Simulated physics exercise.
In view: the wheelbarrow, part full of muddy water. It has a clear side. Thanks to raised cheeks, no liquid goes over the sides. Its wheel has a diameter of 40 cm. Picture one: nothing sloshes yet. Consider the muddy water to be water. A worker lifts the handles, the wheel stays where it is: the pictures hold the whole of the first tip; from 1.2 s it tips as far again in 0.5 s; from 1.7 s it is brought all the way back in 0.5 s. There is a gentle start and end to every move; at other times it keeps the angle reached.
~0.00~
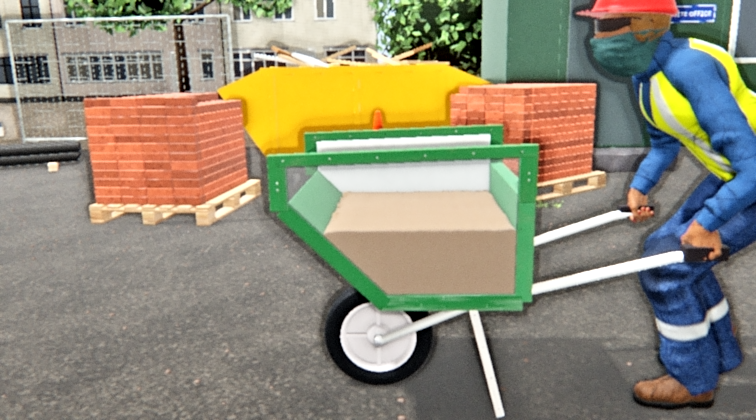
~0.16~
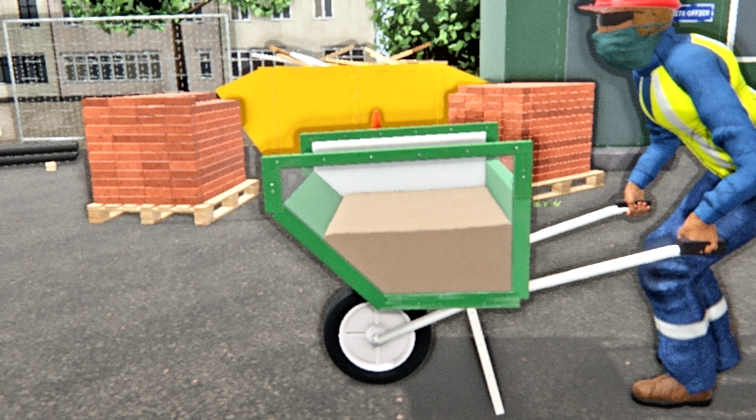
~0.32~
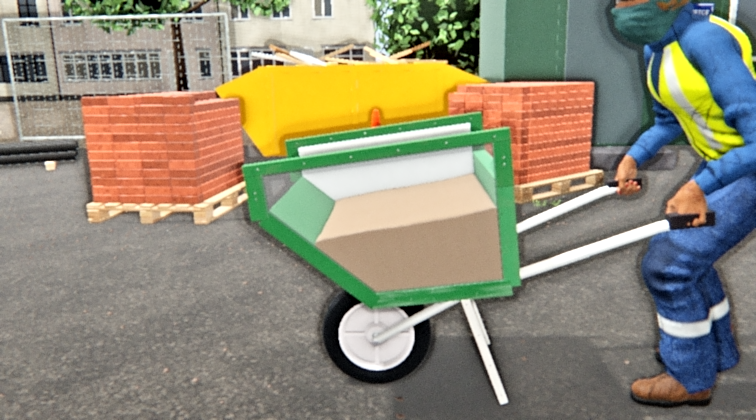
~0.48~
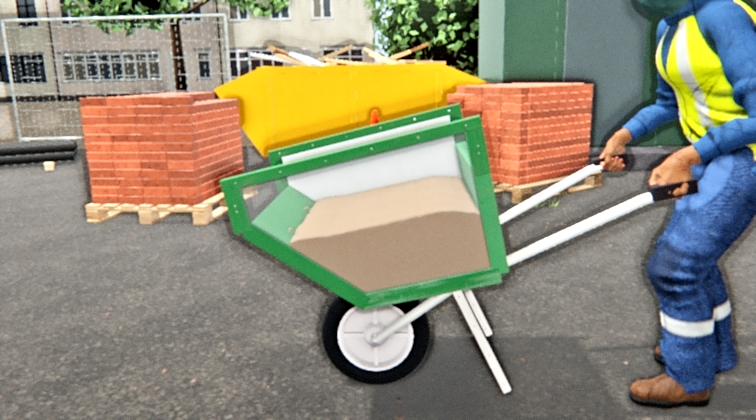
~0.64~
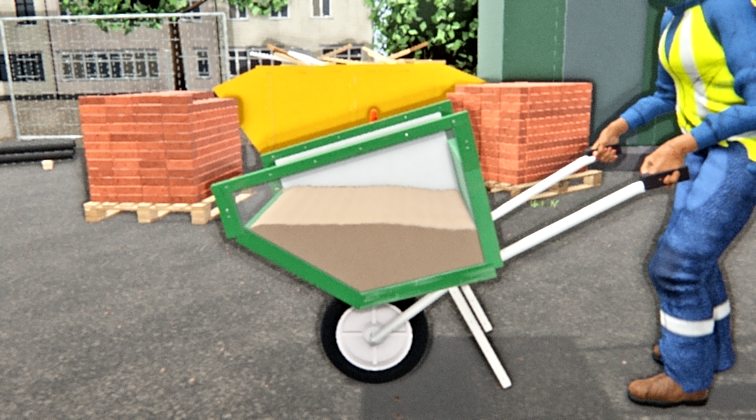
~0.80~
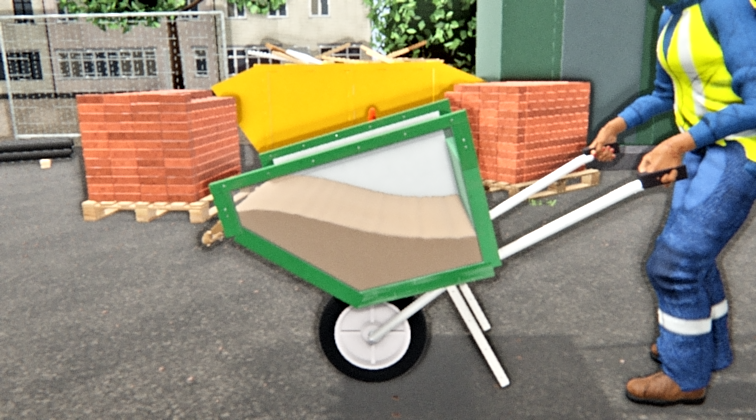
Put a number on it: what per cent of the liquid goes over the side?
Close to 56 per cent goes over.
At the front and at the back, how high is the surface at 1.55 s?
Heights: Front 16 cm, then back 20 cm.
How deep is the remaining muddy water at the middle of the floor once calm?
About 12 cm.
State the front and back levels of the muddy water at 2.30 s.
At the front the surface is at 12 cm, while at the back it is at 6 cm.
After 1.55 s the barrow is at 26° forwards, the surface stands 19 cm at the back and 17 cm at the front; 17 per cent has gone, over the front.
After 2.30 s the surface stands 7 cm at the back and 11 cm at the front; 49 per cent has gone, over the front.
After 3.00 s the surface stands 8 cm at the back and 10 cm at the front; 50 per cent has gone, over the front.
After 5.09 s 56 per cent has gone, over the front, 34 of 60 litres.
